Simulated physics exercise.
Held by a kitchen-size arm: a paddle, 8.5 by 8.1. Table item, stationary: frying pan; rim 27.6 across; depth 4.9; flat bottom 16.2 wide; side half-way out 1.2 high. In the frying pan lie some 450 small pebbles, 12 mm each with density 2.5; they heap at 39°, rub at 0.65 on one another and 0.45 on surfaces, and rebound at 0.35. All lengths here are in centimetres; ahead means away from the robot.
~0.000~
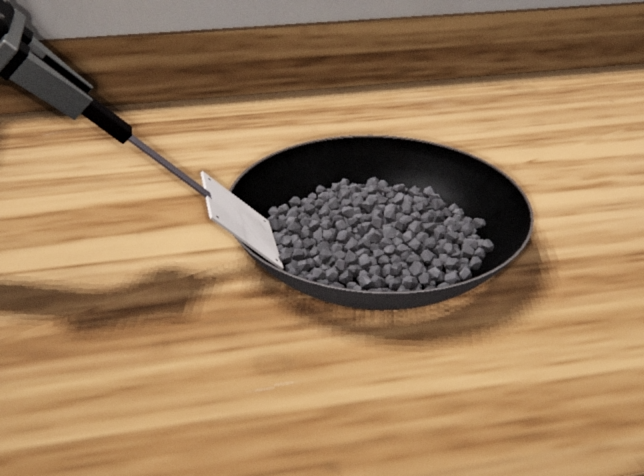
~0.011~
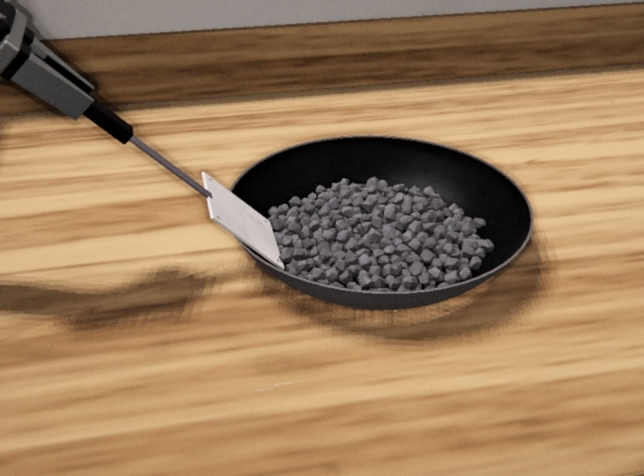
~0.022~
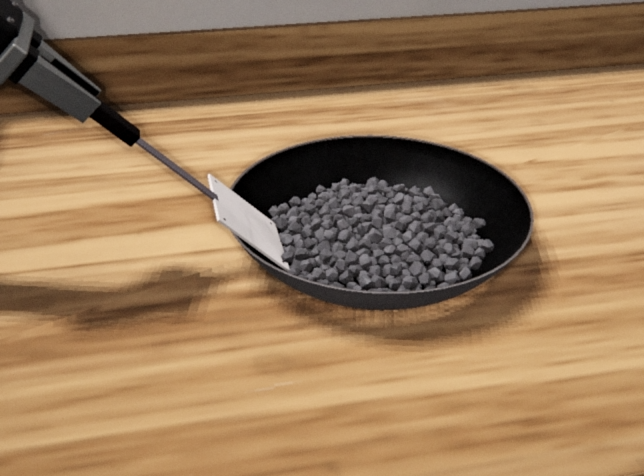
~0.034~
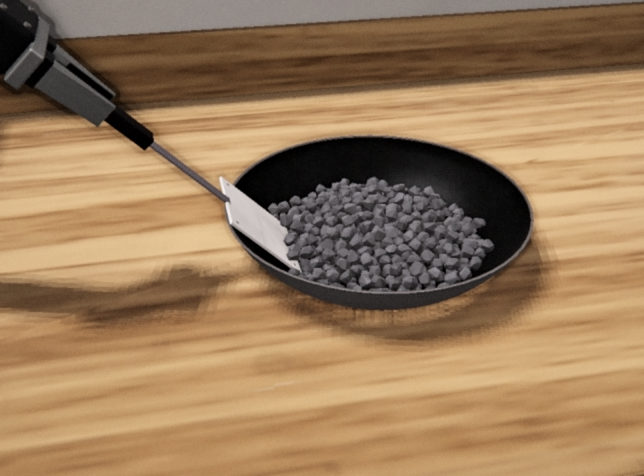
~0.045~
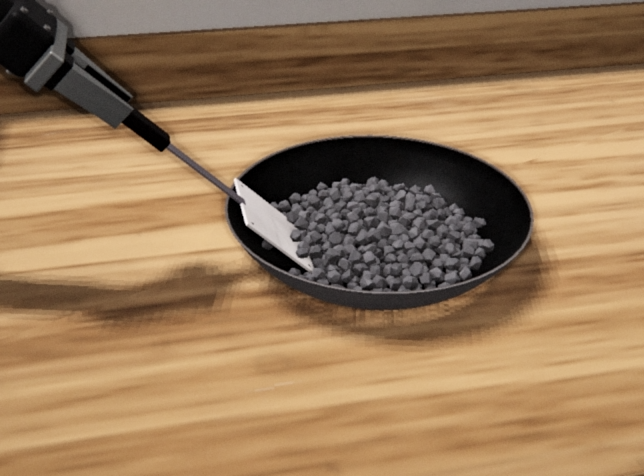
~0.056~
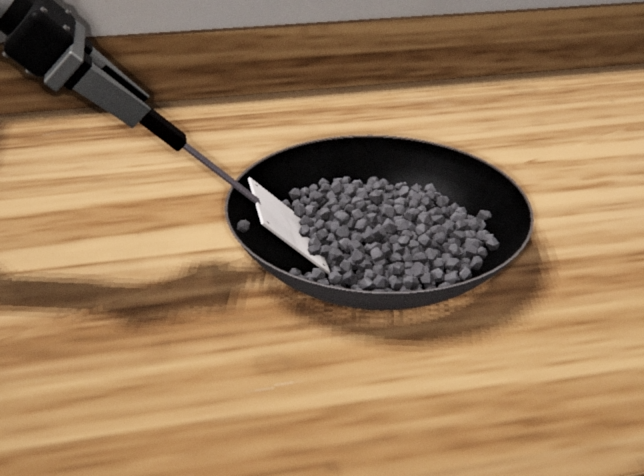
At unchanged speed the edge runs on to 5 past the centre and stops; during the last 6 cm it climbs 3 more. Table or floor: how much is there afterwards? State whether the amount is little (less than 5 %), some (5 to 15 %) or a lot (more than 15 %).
The amount is some, 5 to 15 %.
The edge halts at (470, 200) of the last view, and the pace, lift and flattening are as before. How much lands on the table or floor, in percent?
Estimate: Approx. 30 %.
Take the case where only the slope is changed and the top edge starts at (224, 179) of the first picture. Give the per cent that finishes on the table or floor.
Spill: Approx. 10 per cent.
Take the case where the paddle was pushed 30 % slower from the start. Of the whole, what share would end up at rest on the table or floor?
0 per cent, about.
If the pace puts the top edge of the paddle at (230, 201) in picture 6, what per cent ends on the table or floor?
Expect some 0 per cent there.
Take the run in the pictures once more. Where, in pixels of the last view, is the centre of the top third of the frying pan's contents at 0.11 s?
The middle lies somewhere about (414, 211).
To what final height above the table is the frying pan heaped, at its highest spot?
Top of the heap: Roughly 6.0 cm above the table top.
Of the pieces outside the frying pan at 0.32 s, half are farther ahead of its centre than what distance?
I'd say some 18 centimetres.
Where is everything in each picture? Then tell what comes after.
The first frame shows paddle top edge at (206, 194), sloping 46°; upper third of the load around (374, 227), from x 270 to 485, top at y 180; 446 in the frying pan.
The second frame shows paddle top edge at (207, 194), sloping 46°; upper third of the load around (374, 227), from x 275 to 485, top at y 180.
The third frame shows paddle top edge at (213, 196), sloping 46°; upper third of the load around (374, 227), from x 275 to 485, top at y 180.
The fourth frame shows paddle top edge at (225, 199), sloping 46°; upper third of the load around (371, 226), from x 275 to 485, top at y 180.
The fifth frame shows paddle top edge at (240, 200), sloping 46°; upper third of the load around (371, 225), from x 270 to 490, top at y 180.
The sixth frame shows paddle top edge at (255, 200), sloping 46°; upper third of the load around (377, 221), from x 245 to 495, top at y 180; 446 in the frying pan.
By 0.08 s, sloping 46°, highest piece 10 above the table; 445 in the frying pan, 1 on the blade or in flight.
By 0.11 s, sloping 46°, highest piece 14 above the table; 445 in the frying pan, 1 on the blade or in flight.
By 0.32 s, sloping 46°, highest piece 26 above the table; 405 in the frying pan, 31 on the table or floor, 10 on the blade or in flight.
By 1.37 s, sloping 46°, highest piece 6 above the table; 404 in the frying pan, 42 on the table or floor.
Final count, 404 in the frying pan, 42 on the table or floor. That is 9 % on the table or floor.
